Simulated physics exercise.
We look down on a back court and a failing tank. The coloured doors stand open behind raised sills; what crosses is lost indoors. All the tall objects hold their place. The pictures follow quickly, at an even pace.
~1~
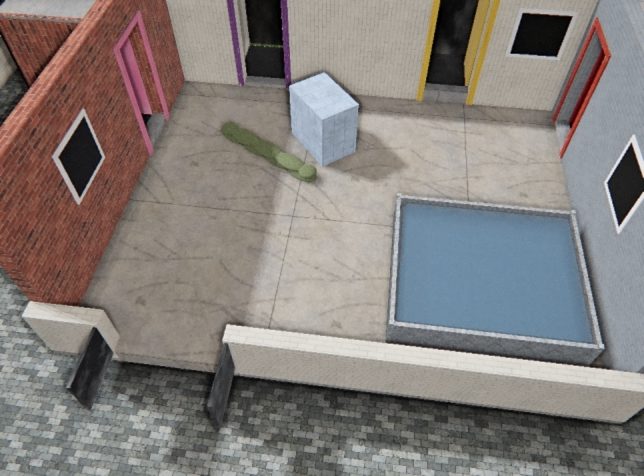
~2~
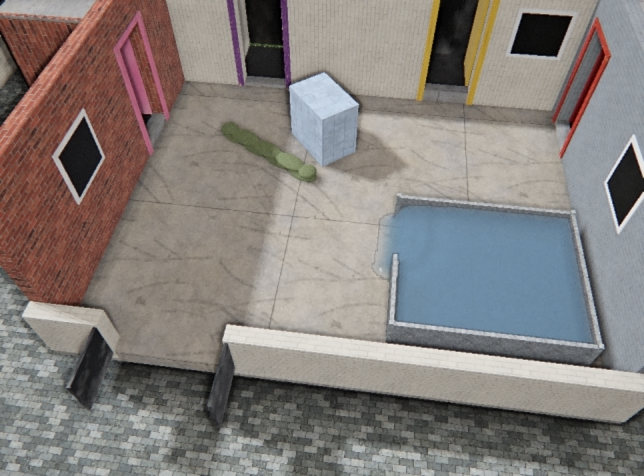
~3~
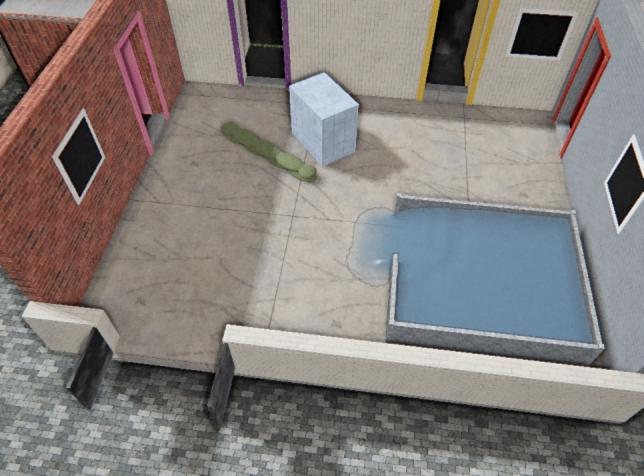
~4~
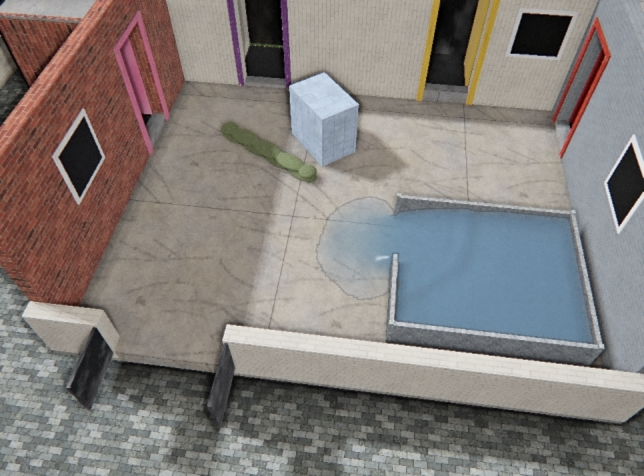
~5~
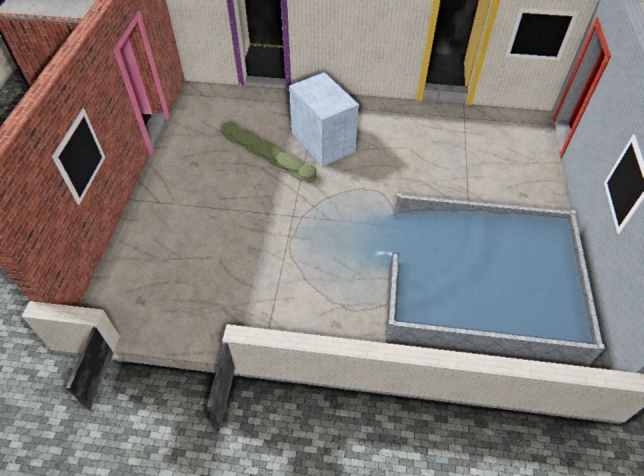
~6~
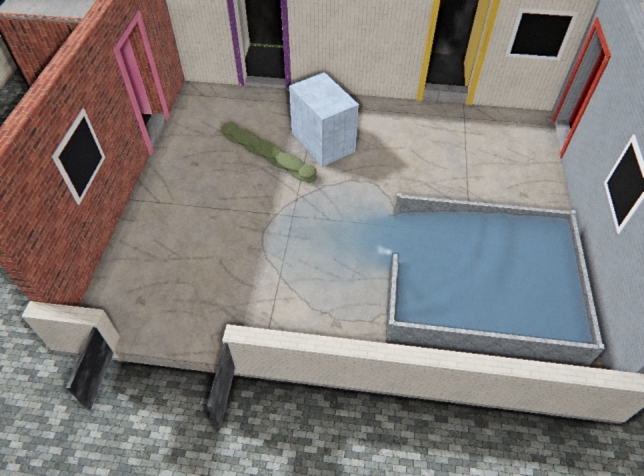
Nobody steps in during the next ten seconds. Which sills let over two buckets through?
One by one: The pink door stays under that; the yellow door stays under that; the red door stays under that; the purple door stays under that.
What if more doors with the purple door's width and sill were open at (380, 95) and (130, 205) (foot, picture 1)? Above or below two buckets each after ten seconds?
In turn: Is under, takes more.
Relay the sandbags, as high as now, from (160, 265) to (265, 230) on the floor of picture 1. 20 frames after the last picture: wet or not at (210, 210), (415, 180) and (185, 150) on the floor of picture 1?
As listed: Flooded, dry, under water.
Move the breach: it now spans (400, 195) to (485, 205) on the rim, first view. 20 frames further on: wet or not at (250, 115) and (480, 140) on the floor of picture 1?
One after the other: Covered, flooded.
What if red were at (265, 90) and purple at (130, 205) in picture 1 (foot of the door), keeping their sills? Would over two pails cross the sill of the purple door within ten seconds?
My reading: Purple lets more in.
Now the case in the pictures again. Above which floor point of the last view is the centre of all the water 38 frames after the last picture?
I would point to (333, 232).
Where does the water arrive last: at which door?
Last comes the door marked red.
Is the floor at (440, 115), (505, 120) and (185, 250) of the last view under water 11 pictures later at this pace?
One after the other: No water, no water, awash.
A moment on, water covers 25 % of the floor; the pink door not reached, the yellow door not reached, the red door not reached, the purple door not reached.
Next, water covers 40 % of the floor; the pink door not reached, the yellow door not reached, the red door not reached, the purple door not reached.
Then, water covers 55 % of the floor; the pink door wet at the sill, nothing in, the yellow door not reached, the red door not reached, the purple door not reached.
Later, water covers 65 % of the floor; the pink door wet at the sill, nothing in, the yellow door wet at the sill, nothing in, the red door not reached, the purple door wet at the sill, nothing in.
In the end, water covers 90 % of the floor; the pink door wet at the sill, nothing in, the yellow door wet at the sill, nothing in, the red door wet at the sill, nothing in, the purple door wet at the sill, nothing in.
